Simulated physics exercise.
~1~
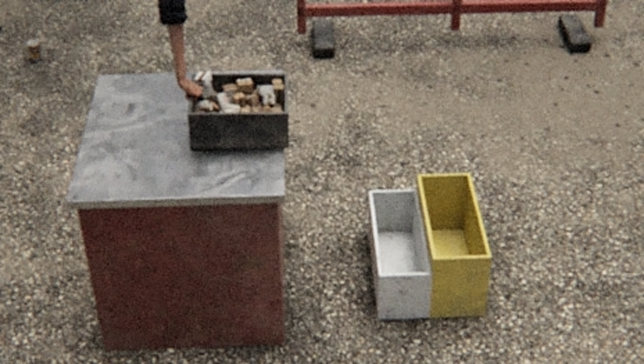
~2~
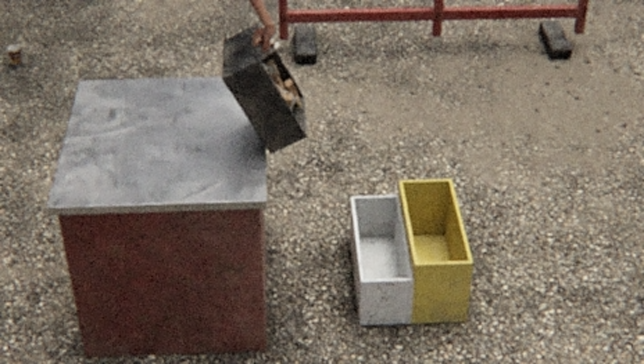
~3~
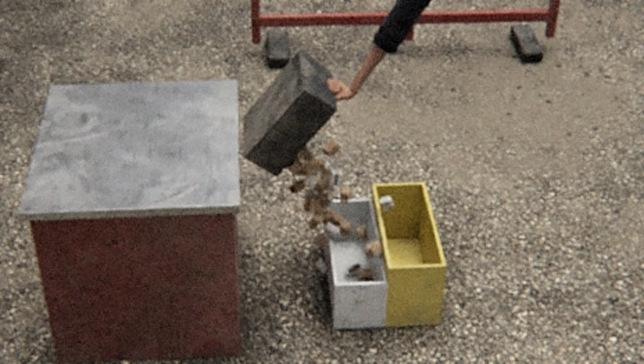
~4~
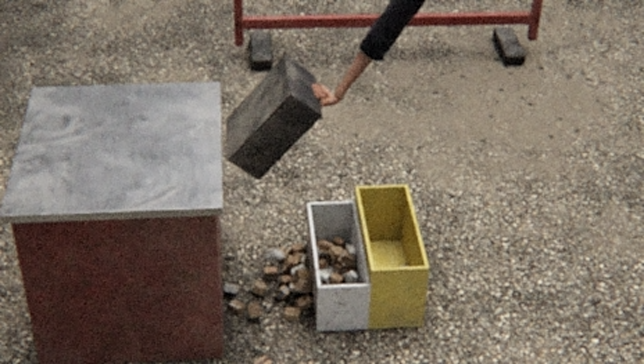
Black tote tipped by a hand beside a bench, spilling small brown and pale pieces into a white trough and onto the ground.
